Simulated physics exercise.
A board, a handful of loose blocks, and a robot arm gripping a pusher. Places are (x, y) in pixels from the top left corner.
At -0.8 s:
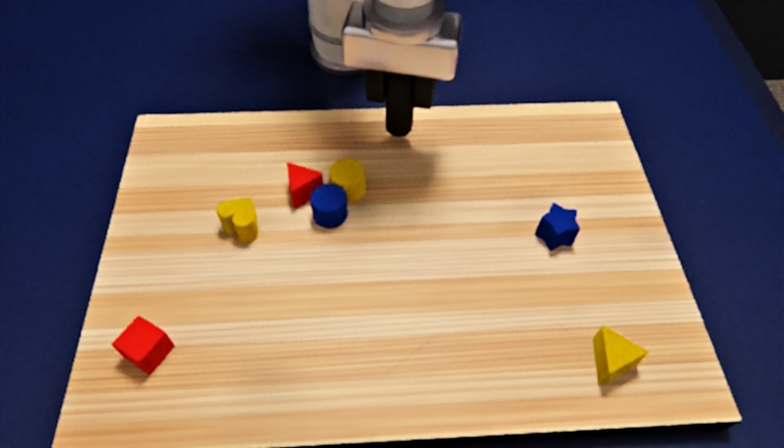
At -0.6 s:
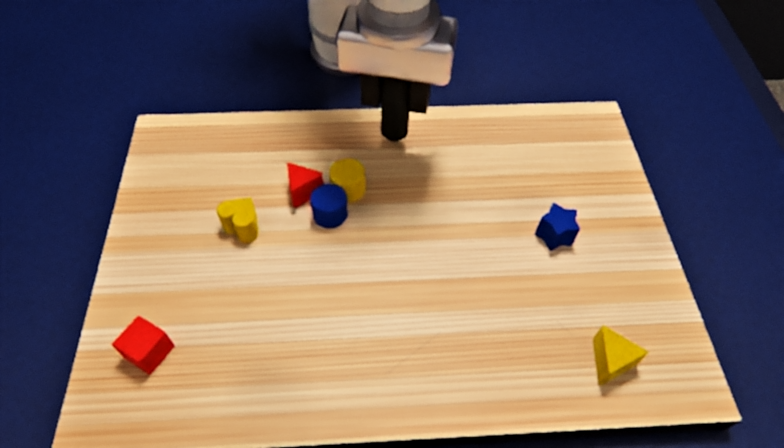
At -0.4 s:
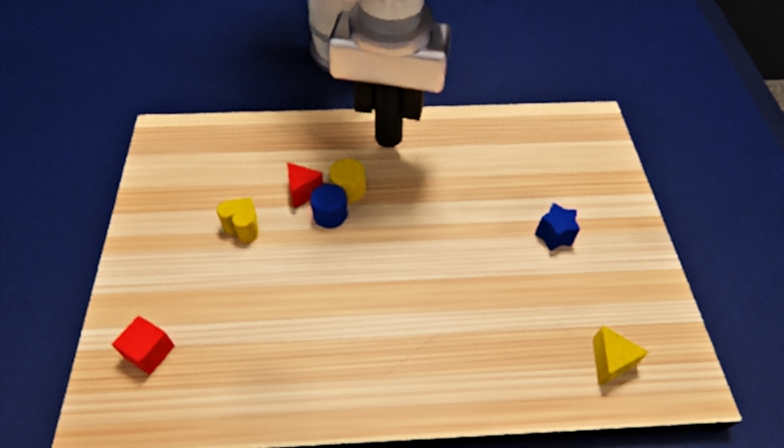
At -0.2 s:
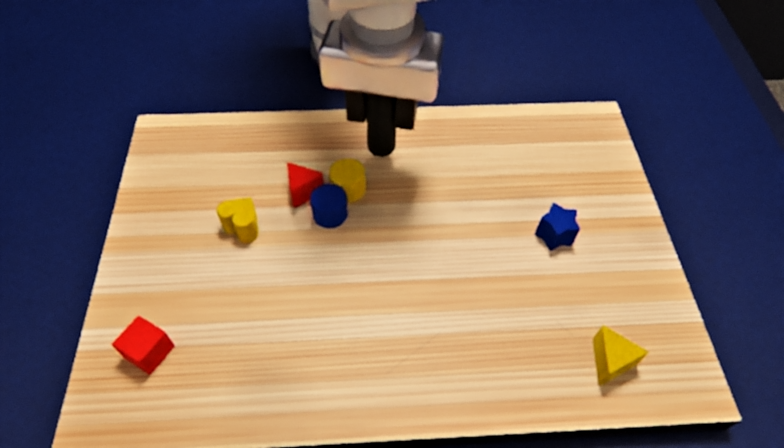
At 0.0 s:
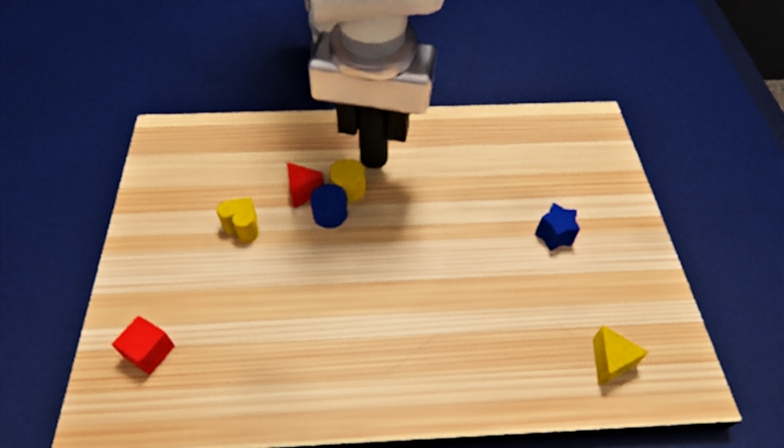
A pale wooden board lies on a dark blue surface, seen from above at an angle by a still camera, with a robot arm reaching over its far edge. A red triangular piece and blue and yellow circular blocks cluster left of centre beside a yellow heart, with a red block lower left, a blue star and yellow triangle right. The arm's dark pusher slides slightly left and nearer, approaching the yellow circular block, while every block stays still.
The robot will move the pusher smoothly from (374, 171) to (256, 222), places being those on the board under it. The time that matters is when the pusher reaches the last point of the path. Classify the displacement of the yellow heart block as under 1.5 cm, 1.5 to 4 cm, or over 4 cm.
By the end of the path, it will have gone between 1.5 and 4 cm.
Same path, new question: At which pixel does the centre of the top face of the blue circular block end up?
Somewhere near (307, 236).
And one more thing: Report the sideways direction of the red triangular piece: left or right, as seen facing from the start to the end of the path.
Taking start-to-end as forward, the block's sideways shift goes to the right.
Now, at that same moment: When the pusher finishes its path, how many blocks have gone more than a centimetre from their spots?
It should be three or more.
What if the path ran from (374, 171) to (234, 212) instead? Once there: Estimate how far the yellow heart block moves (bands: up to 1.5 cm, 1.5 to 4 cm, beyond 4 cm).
Band: 1.5 to 4 cm.
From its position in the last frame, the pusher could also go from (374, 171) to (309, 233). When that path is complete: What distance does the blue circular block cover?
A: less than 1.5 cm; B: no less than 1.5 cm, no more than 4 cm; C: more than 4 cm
Correct choice: C.
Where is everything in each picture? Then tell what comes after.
In the first picture, tip of the pusher (399, 127), middles of tops, yellow heart block (237, 210), red triangular piece (301, 175), blue circular block (328, 197), yellow circular block (347, 171).
In the second picture, pusher (395, 131), nothing pushed.
In the third picture, pusher (389, 138), nothing pushed.
In the fourth picture, pusher (382, 146), nothing pushed.
In the fifth picture, pusher (374, 158), yellow heart block (237, 210), red triangular piece (301, 175), blue circular block (328, 197), yellow circular block (347, 171).
On the path given first. One third of the way, pusher (335, 175); red triangular piece (282, 179), turned 60° clockwise; blue circular block (312, 221); yellow circular block (314, 191).
Two thirds of the way, pusher (294, 191); red triangular piece (268, 181), turned 90° clockwise; blue circular block (307, 236); yellow circular block (283, 213).
At the end, pusher (252, 209); yellow heart block (221, 215), turned 15° anticlockwise; red triangular piece (248, 180), turned 115° clockwise; blue circular block (307, 236); yellow circular block (268, 228).
